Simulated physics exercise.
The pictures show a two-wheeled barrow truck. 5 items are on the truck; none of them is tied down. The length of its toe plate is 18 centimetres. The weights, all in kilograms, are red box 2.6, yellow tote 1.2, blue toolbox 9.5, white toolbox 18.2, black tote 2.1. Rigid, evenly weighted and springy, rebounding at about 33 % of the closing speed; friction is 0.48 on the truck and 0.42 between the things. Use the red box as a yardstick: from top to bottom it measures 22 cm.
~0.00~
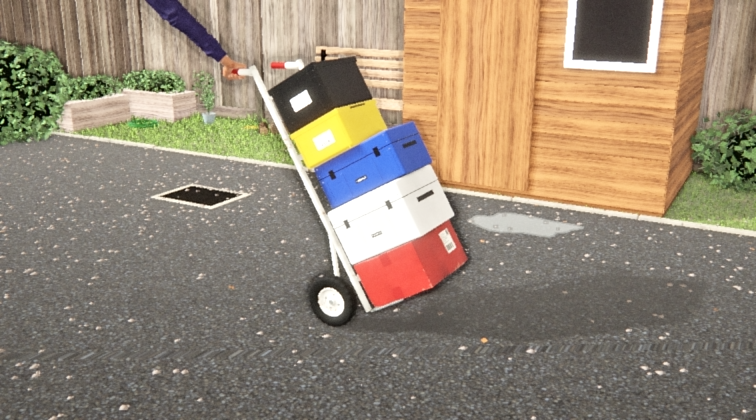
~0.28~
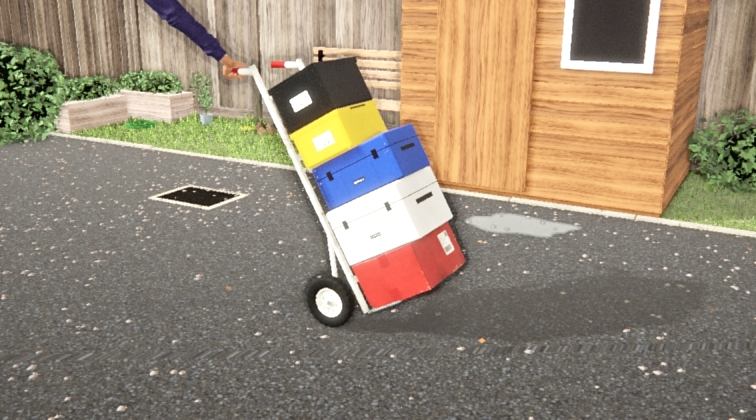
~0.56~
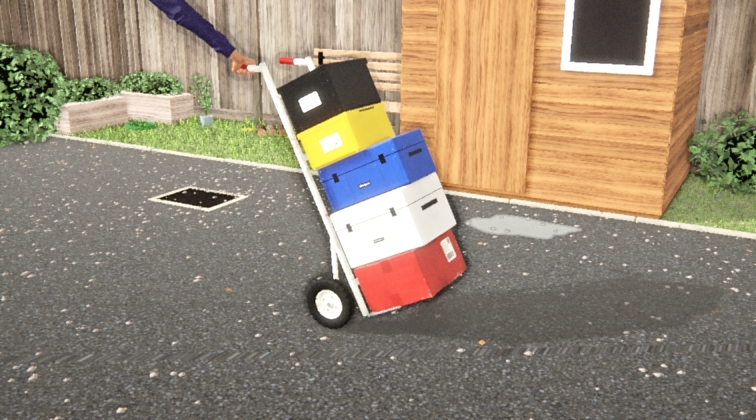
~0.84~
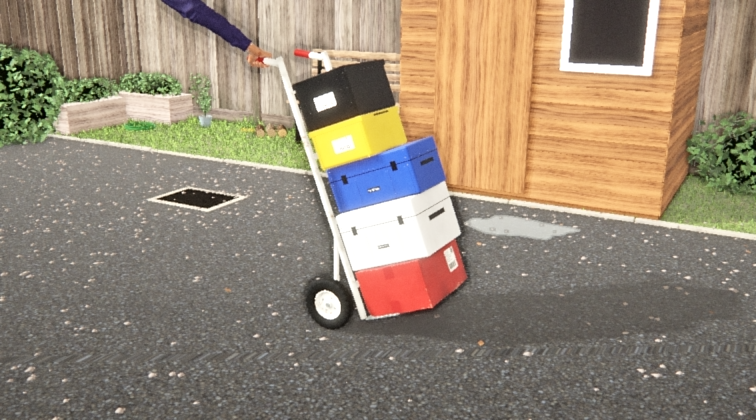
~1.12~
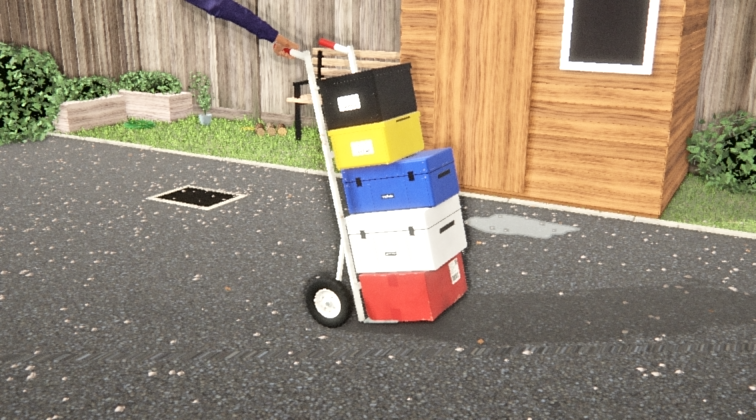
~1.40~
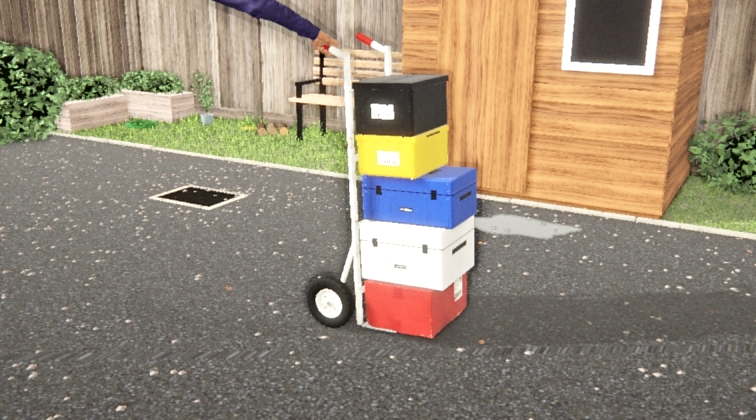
At first, a hand at the upper left grips a two-wheeled hand truck tilted back to the left, stacked with black, yellow, blue, white and red boxes. The arm then swings the handles up and to the right, slowly and then faster, until the truck and stack stand nearly upright.
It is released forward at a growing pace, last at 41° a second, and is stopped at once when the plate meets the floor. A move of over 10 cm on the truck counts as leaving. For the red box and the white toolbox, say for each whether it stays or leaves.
Red box: Stays; white toolbox: Stays.
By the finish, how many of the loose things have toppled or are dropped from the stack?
Total count: 0.
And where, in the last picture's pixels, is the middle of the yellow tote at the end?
It comes to rest somewhere around (431, 157).
By 1.80 s, truck upright; white toolbox rocked 6° off its seat near (429, 250); red box rocked 6° off its seat near (420, 298); black tote rocked 6° off its seat.
By 2.40 s, truck upright; white toolbox rocked 3° off its seat near (425, 250); red box rocked 3° off its seat near (419, 299); black tote rocked 3° off its seat.
When it is over (3.9 s), not toppled but over 10 cm from the start, black tote; the other 4 within 10 cm of the start. End places, in pixels of the last picture, red box near (419, 299), white toolbox near (426, 251).
